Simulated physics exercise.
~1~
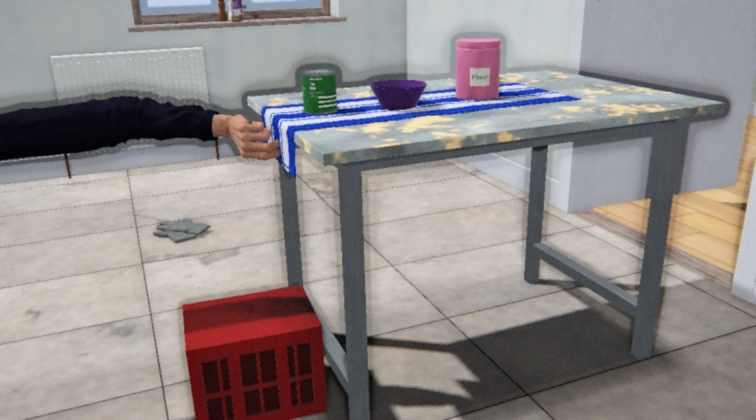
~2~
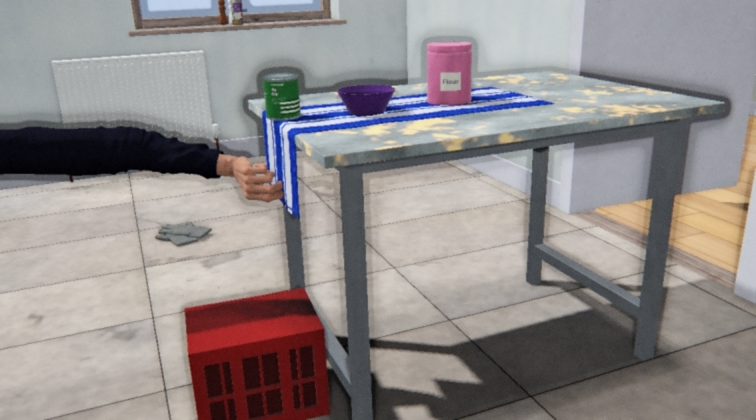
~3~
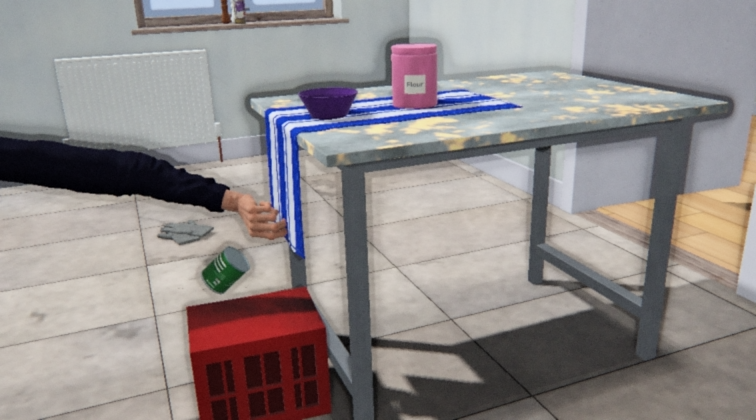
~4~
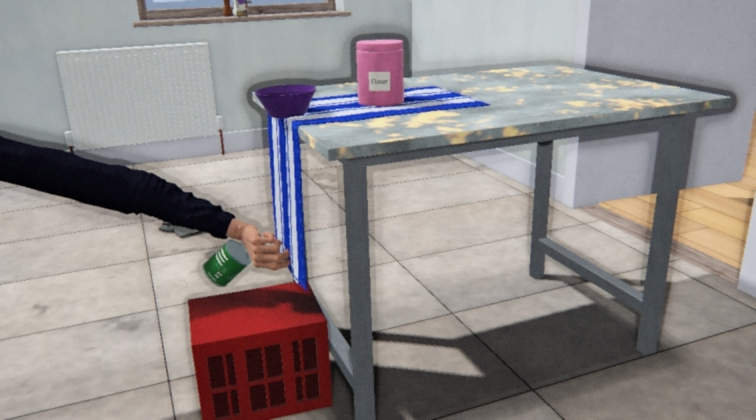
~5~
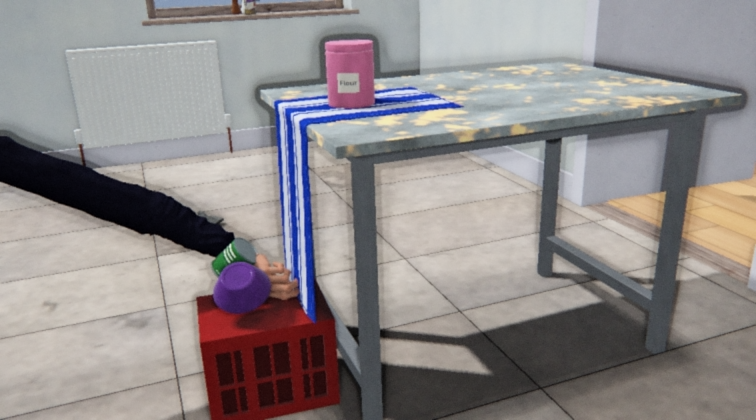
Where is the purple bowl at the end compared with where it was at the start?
At the start the purple bowl sits on the scarf on the tabletop, between the green tin and the pink canister. By the end it is off the table's left end, down by the hand and the top of the red crate.
